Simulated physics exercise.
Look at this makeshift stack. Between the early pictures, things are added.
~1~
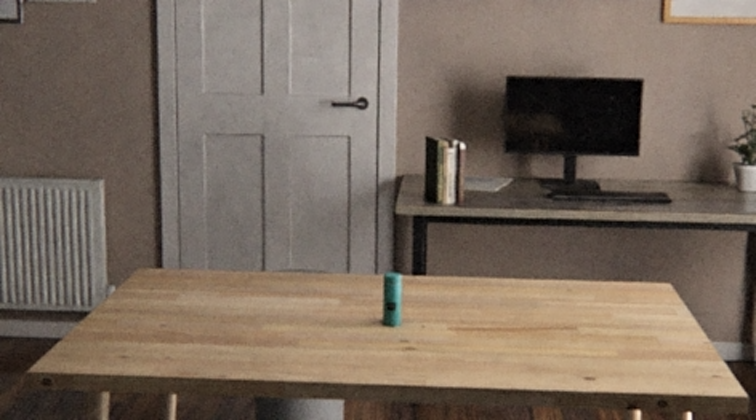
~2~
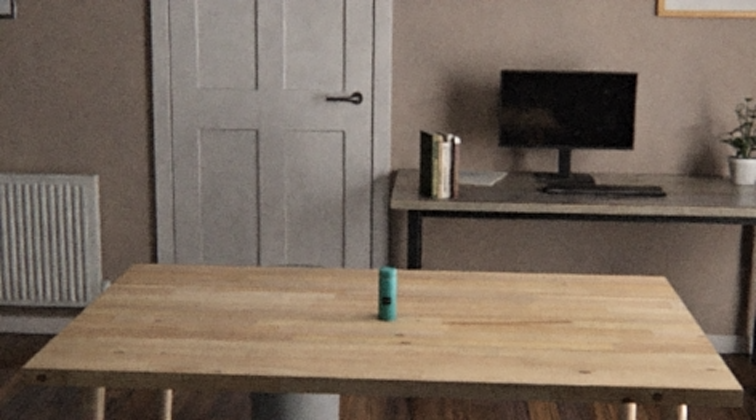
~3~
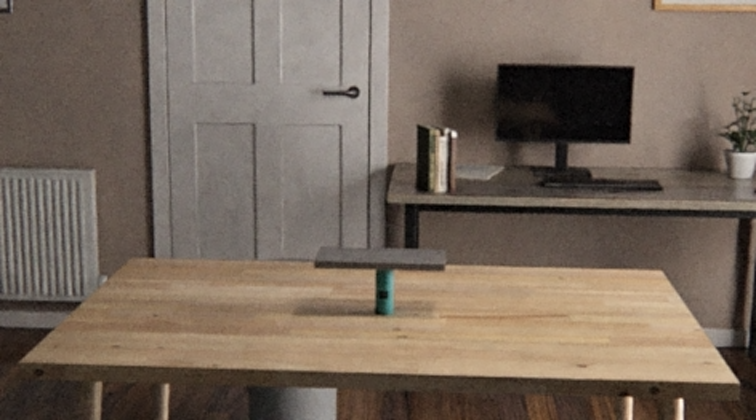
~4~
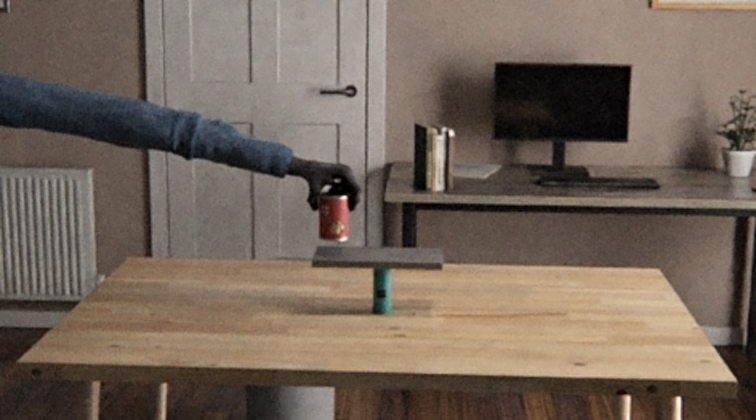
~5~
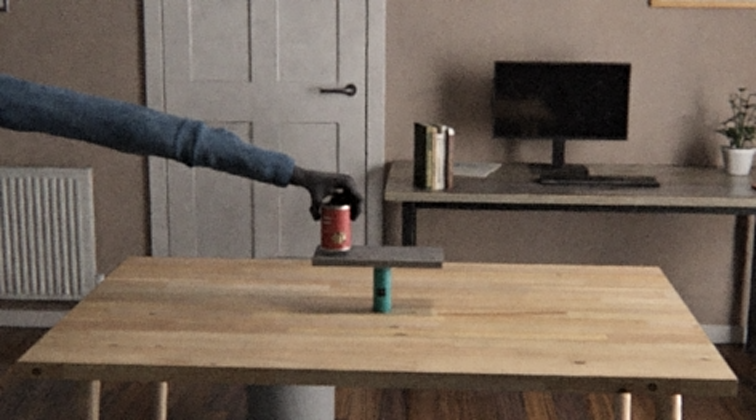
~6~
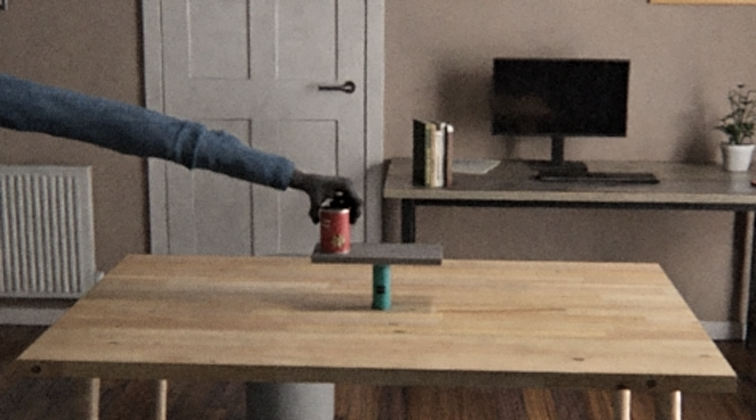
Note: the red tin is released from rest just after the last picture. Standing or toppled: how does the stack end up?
Won't stay.
Then, 0.40 s on from there, red tin now fallen; grey board turned 63° from how it was put.
Then, 0.60 s on from there, grey board turned 50° from how it was put; turquoise shaker turned 22° from how it was put.
Then, 0.70 s on from there, grey board now fallen; turquoise shaker turned 72° from how it was put.
Then, 1.00 s on from there, turquoise shaker now fallen.
In the end, fallen, grey board, turquoise shaker and red tin. The stack gives way.
